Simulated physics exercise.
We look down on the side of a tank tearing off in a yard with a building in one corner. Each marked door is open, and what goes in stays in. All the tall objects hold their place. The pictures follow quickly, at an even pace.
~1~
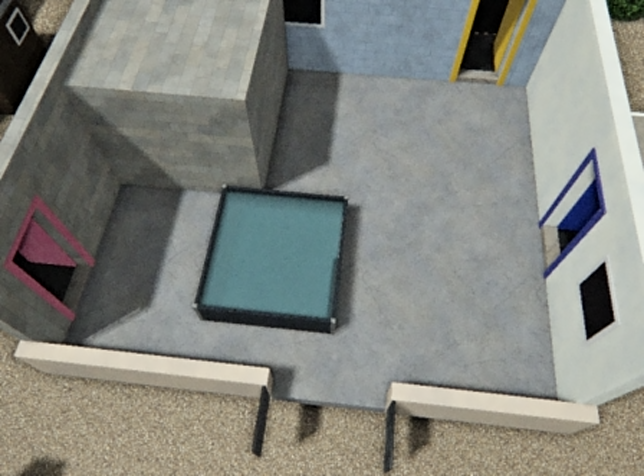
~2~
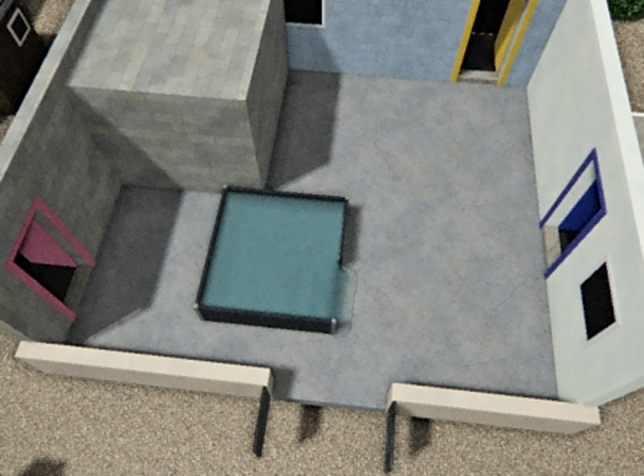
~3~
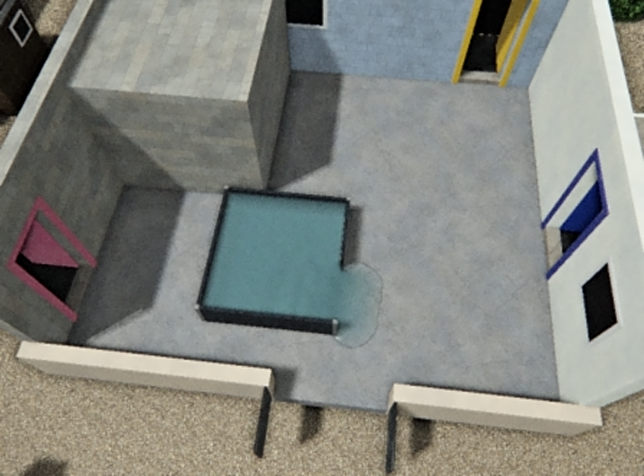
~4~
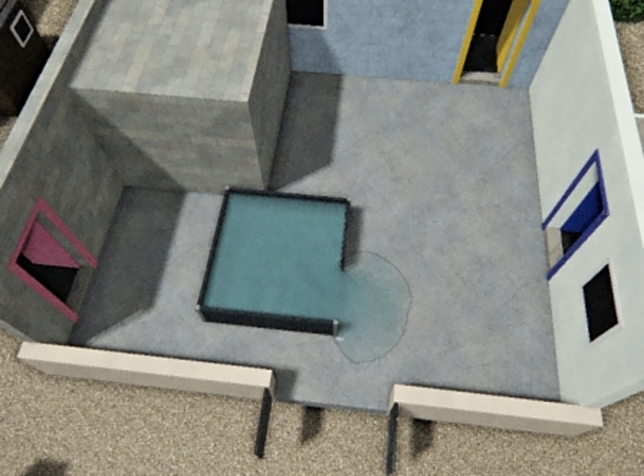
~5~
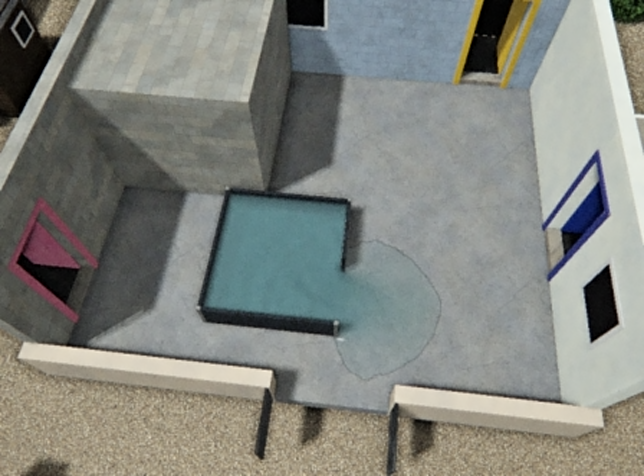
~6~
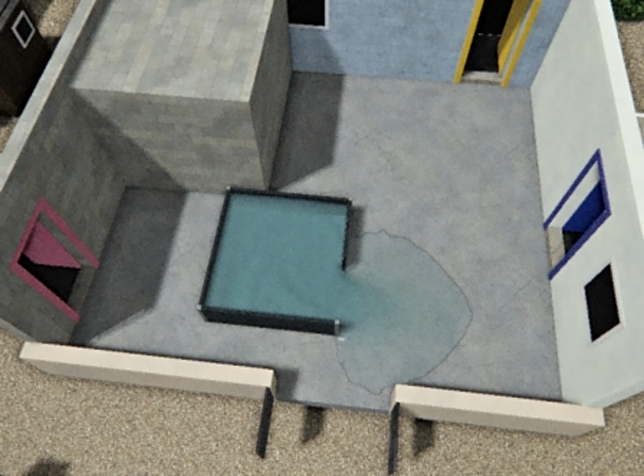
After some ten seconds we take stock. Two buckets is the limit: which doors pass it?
In the end: The blue door admits no more than that; the yellow door admits no more than that; the pink door admits no more than that.
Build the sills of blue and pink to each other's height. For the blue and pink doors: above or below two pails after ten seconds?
Blue door floods; pink door keeps below it.
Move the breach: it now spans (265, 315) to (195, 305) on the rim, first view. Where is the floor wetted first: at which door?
The pink one.
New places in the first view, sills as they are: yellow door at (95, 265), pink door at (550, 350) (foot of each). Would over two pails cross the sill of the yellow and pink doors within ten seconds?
One by one: The yellow door keeps below it; the pink door passes that mark.
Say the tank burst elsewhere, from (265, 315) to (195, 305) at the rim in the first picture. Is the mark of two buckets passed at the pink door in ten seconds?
In short: Pink door is over.
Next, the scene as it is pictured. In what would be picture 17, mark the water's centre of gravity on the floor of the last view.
Close to (344, 286).
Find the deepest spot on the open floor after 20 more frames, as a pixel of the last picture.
Close to (499, 384).
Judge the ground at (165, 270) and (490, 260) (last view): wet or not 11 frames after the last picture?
In turn: Dry, under water.
A moment on, water covers 20 % of the floor; the blue door not reached, the yellow door not reached, the pink door not reached.
Next, water covers 25 % of the floor; the blue door wet at the sill, nothing in, the yellow door not reached, the pink door not reached.
Then, water covers 30 % of the floor; the blue door wet at the sill, nothing in, the yellow door not reached, the pink door not reached.
Later, water covers 55 % of the floor; the blue door wet at the sill, nothing in, the yellow door wet at the sill, nothing in, the pink door not reached.
In the end, water covers 70 % of the floor; the blue door wet at the sill, nothing in, the yellow door wet at the sill, nothing in, the pink door not reached.
